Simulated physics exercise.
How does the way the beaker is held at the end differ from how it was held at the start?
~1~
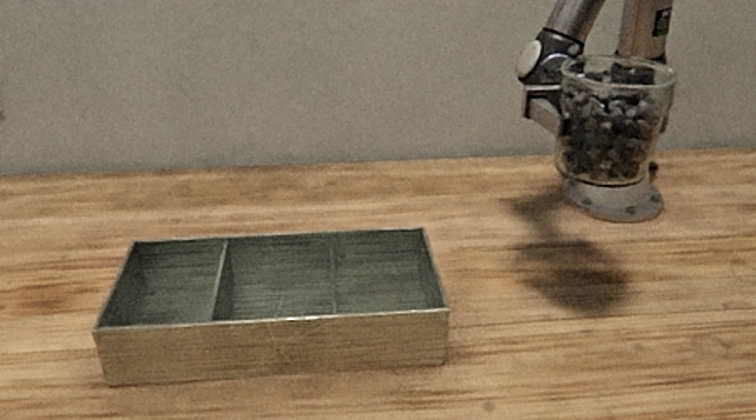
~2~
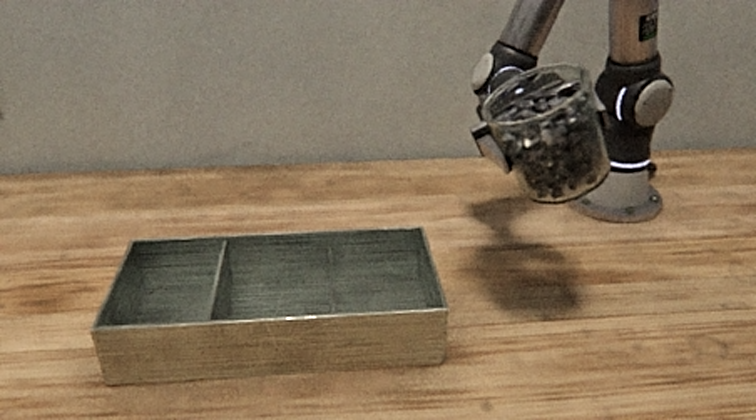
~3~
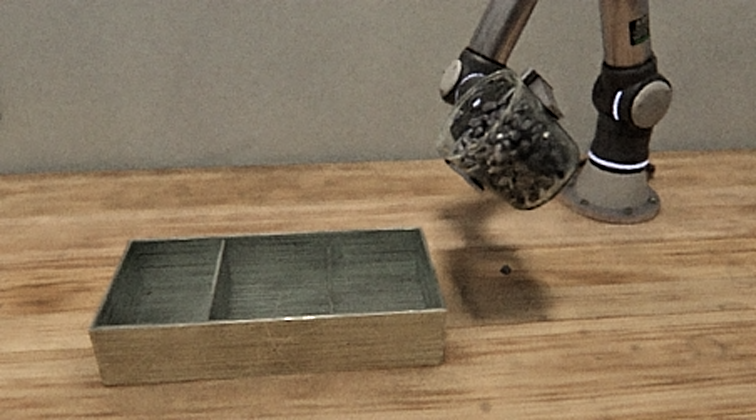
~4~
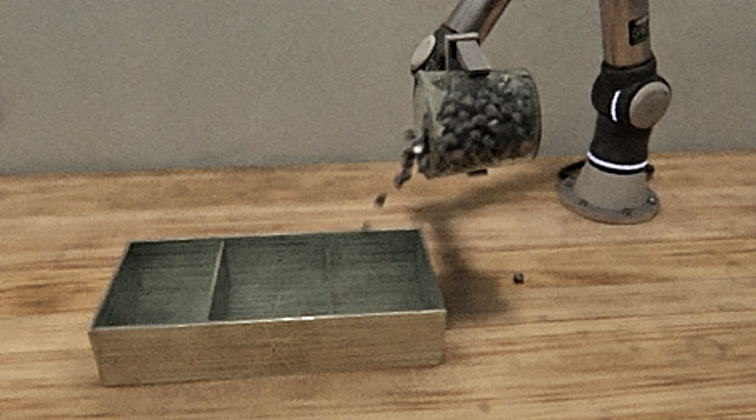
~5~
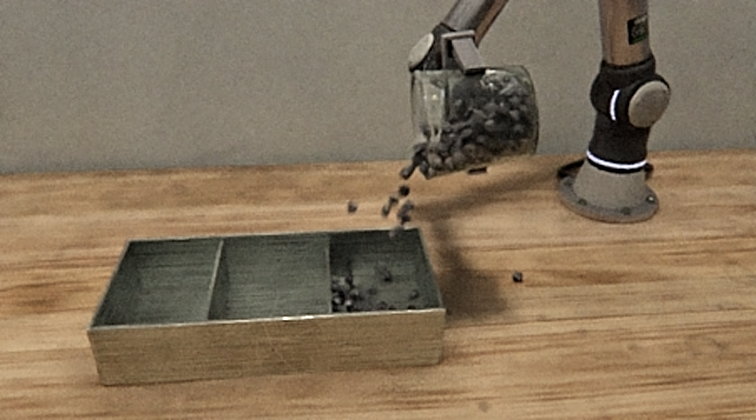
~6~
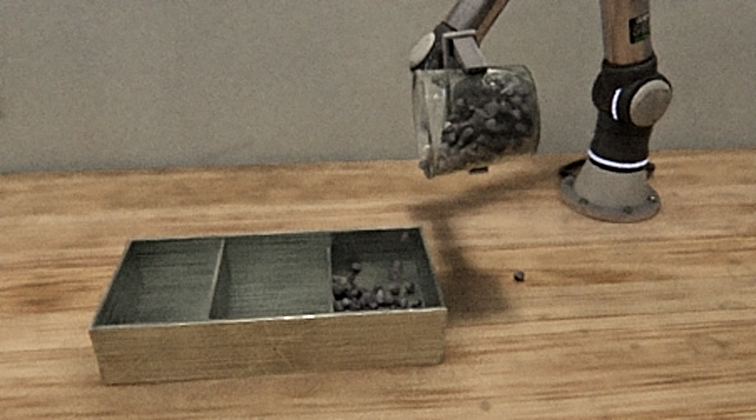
At the start the beaker was held upright, but by the end it was tipped over onto its side with its mouth facing left.
